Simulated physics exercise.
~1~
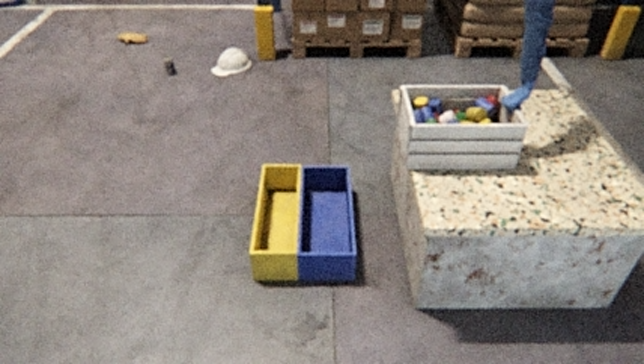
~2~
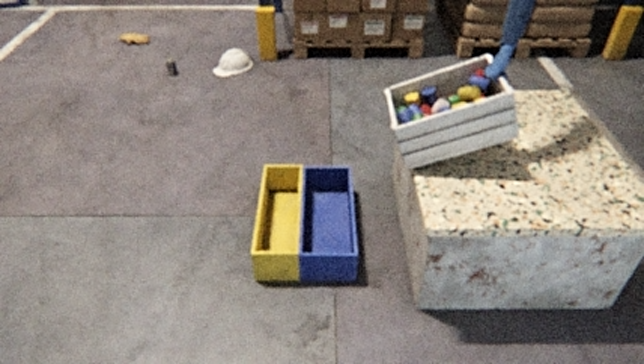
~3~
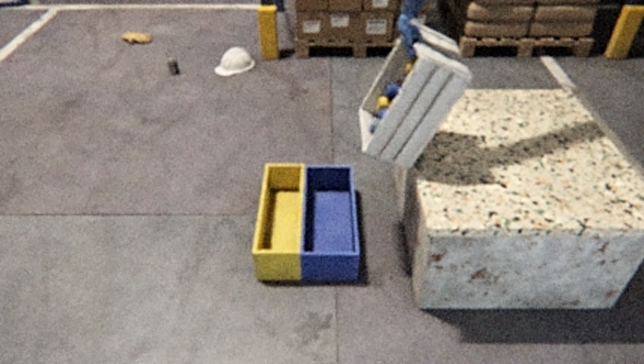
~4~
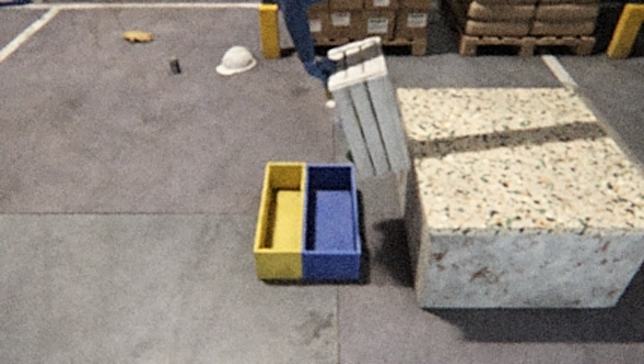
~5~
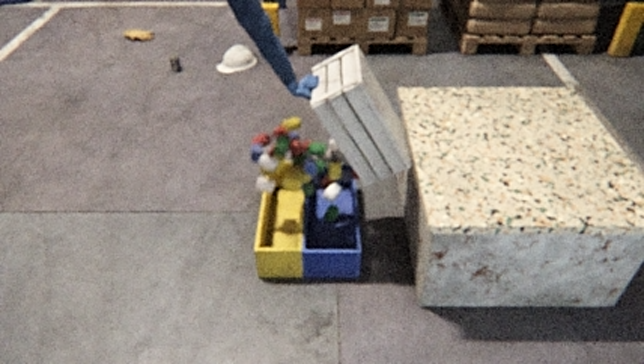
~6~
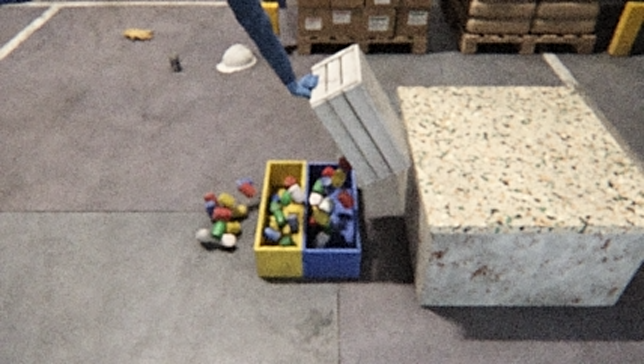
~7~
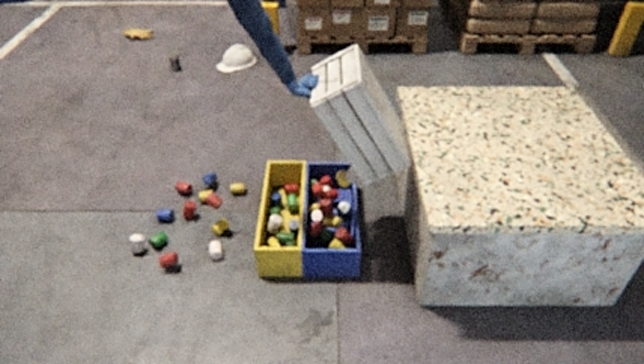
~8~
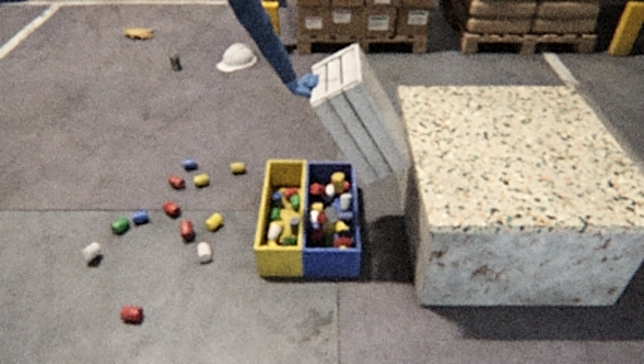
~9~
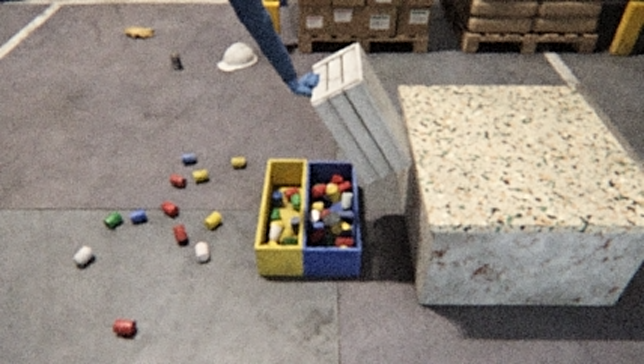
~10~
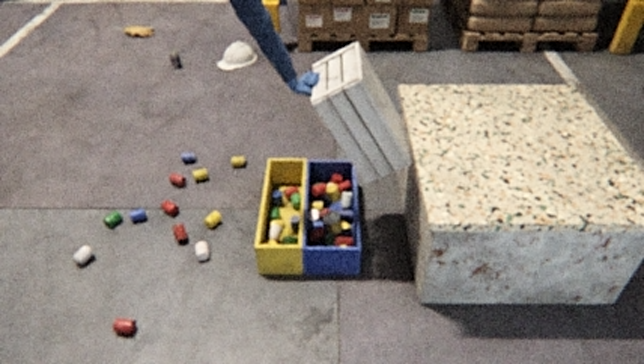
On a grey warehouse floor seen from above by a slightly swaying camera, a white slatted crate full of small colourful jars sits on a speckled stone-like bench at the right. Left of the bench stand a blue box and, beyond it, a yellow trough, with stacked pallets and a white hard hat behind. A blue arm lifts the crate leftward and tips it past upright. The jars pour out in a cluster, filling both containers partway, while others overshoot, bounce and roll left. The crate stays tilted in the arm's grip as a dozen jars lie scattered beyond the trough.
